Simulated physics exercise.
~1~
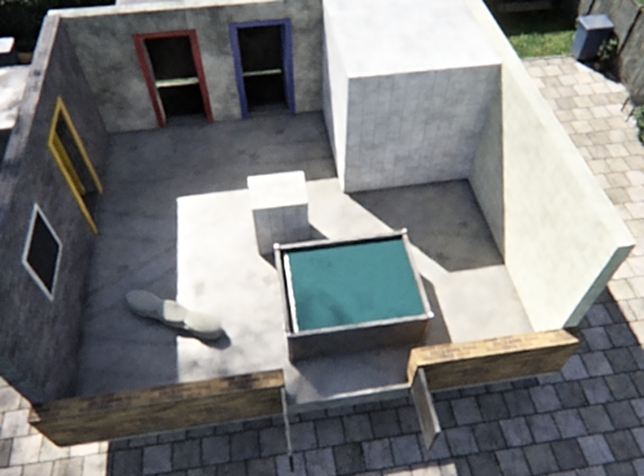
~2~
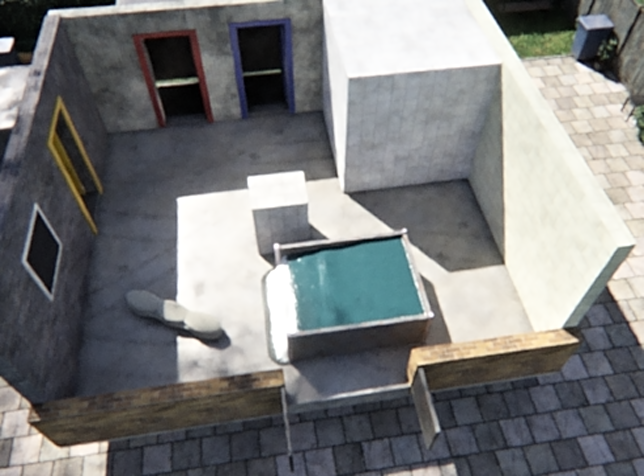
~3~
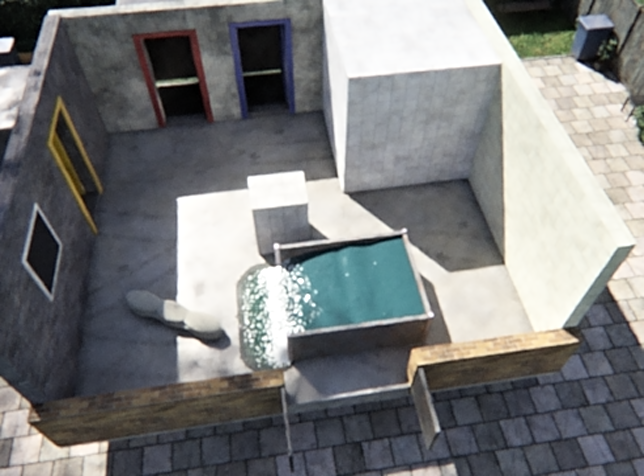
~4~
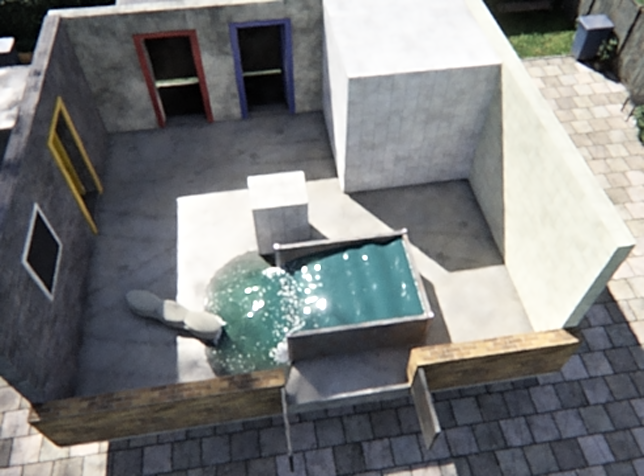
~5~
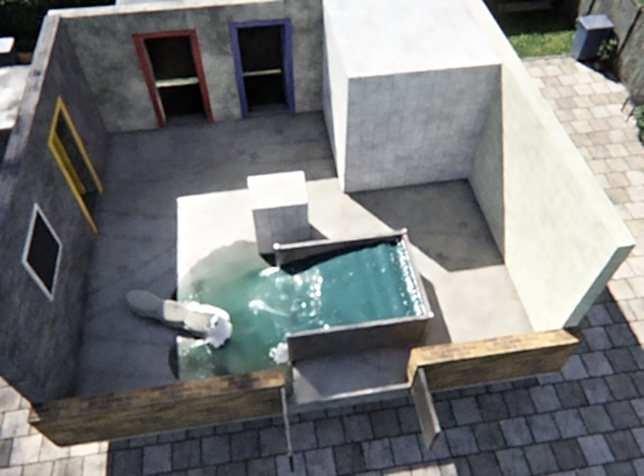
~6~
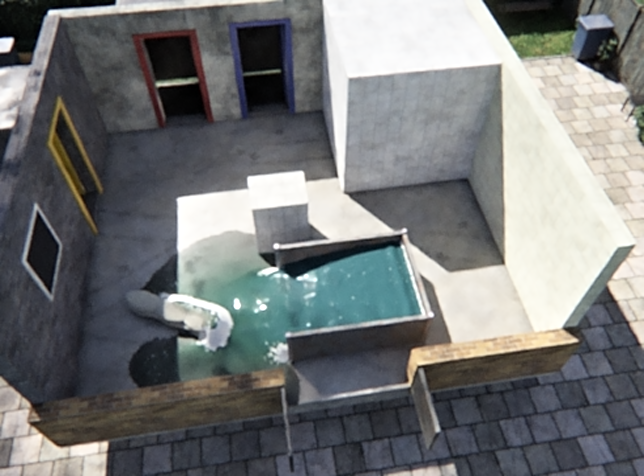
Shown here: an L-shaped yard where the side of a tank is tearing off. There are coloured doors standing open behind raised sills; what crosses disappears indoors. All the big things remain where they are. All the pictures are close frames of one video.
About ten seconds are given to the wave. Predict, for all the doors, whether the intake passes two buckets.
My prediction: At the red door it passes two buckets; at the yellow door it passes two buckets; at the blue door it does not pass two.
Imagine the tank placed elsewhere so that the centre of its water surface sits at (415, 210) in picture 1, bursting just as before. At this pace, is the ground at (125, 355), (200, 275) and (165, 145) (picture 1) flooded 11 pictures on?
In that order: Clear, flooded, awash.
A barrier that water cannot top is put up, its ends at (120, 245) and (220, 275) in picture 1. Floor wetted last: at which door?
That's the blue-painted one.
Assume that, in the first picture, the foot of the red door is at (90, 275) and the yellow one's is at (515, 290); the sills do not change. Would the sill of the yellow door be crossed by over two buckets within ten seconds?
Log - yellow door: Short of the mark.
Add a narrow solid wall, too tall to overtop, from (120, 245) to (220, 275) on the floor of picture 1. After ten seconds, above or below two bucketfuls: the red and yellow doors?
My reading is that the red door tops the limit and the yellow door stays short.
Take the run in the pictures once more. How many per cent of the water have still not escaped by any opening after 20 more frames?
Around 98 percent.
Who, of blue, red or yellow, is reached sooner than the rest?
That is the yellow door.
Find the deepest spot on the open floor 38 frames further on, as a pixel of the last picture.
Somewhere around (321, 110).
A moment on, water covers 30 % of the floor; the red door not reached, the yellow door not reached, the blue door not reached.
Next, water covers 35 % of the floor; the red door not reached, the yellow door under two buckets in, the blue door not reached.
Then, water covers 45 % of the floor; the red door wet at the sill, nothing in, the yellow door over two buckets in, the blue door not reached.
Later, water covers 70 % of the floor; the red door over two buckets in, the yellow door over two buckets in, the blue door wet at the sill, nothing in.
In the end, water covers 85 % of the floor; the red door far over two buckets in, the yellow door over two buckets in, the blue door under two buckets in.
